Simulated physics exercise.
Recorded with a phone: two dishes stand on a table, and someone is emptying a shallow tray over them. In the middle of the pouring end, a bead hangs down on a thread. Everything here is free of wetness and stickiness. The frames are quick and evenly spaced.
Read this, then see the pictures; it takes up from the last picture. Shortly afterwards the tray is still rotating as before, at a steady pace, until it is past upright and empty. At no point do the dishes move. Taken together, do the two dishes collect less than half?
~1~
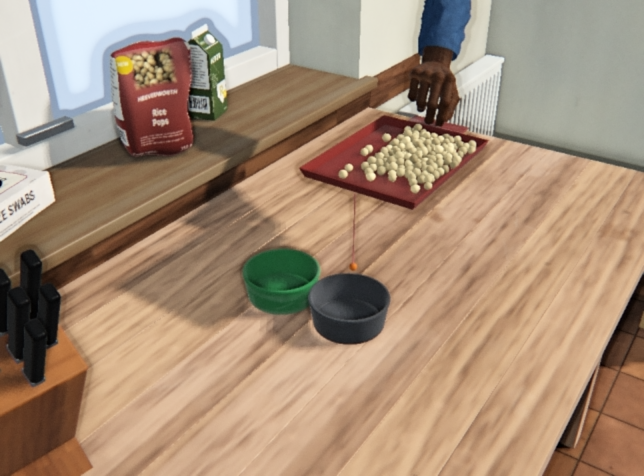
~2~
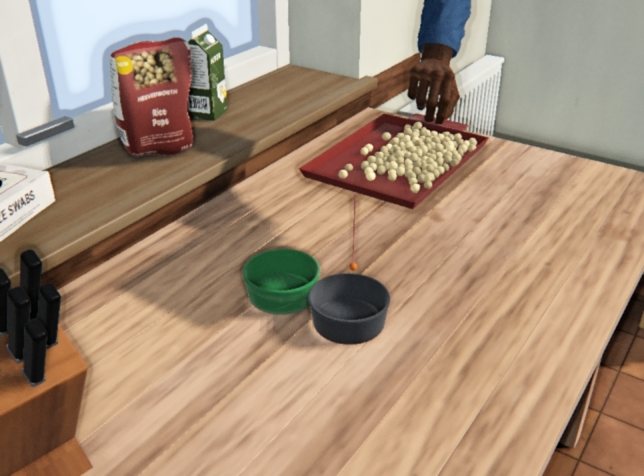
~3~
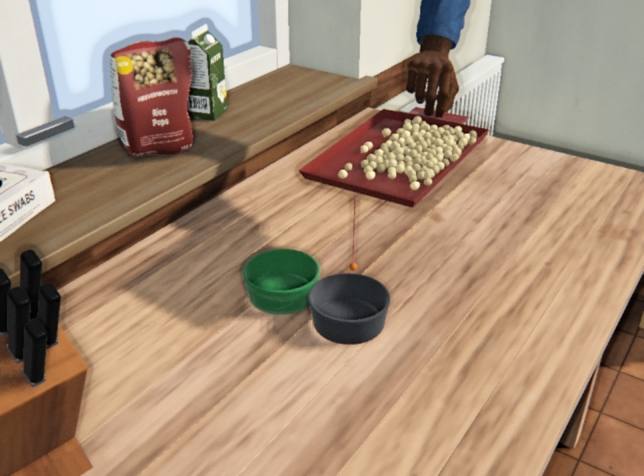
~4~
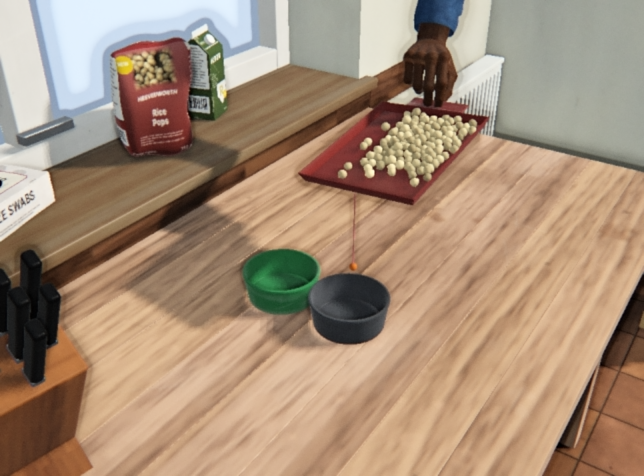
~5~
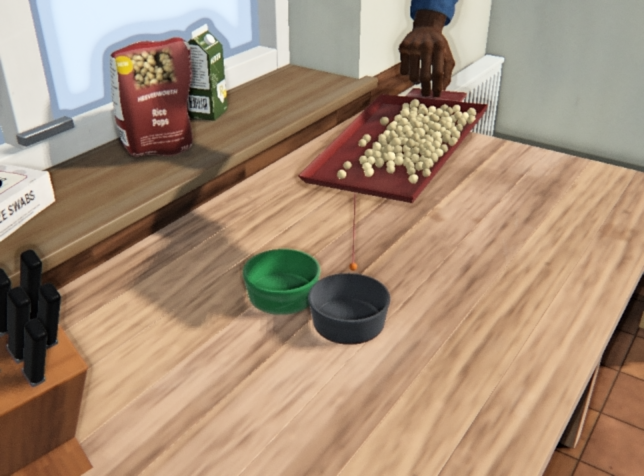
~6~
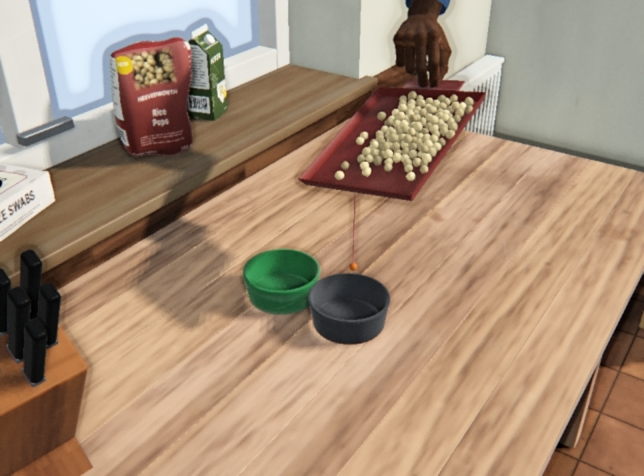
No, they get the bigger share.
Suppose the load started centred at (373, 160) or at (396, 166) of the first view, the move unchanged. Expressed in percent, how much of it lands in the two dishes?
About 80 and 80 per cent.
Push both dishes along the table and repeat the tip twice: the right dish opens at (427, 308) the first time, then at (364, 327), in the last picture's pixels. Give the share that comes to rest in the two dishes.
Respectively 10 percent and 20 percent.
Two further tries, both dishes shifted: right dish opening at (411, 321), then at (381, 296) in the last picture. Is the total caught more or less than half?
At place one not up to half; at place two in excess of half.
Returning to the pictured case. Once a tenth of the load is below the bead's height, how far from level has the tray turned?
It sits at roughly 60°.
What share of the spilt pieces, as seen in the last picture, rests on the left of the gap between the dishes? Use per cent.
I'd put it at around 60 per cent.
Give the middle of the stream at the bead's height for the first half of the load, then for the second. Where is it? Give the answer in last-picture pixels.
(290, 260) first, (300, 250) later.
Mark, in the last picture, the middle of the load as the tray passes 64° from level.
The middle of the pieces lands at roughly (318, 187).
Soon after the last picture, tray tipped steeply; about two thirds on the tray; a stray few in the right dish; about a quarter in the left dish; a stray few outside both; about a quarter in the air.
A little later, tray tipped past a quarter turn; a small part in the right dish; most in the left dish; a small part outside both; a small part in the air.
Later still, tray tipped past a quarter turn; a small part in the right dish; most in the left dish; a small part outside both.
At rest, tray tipped past a quarter turn; a small part in the right dish; most in the left dish; a small part outside both.
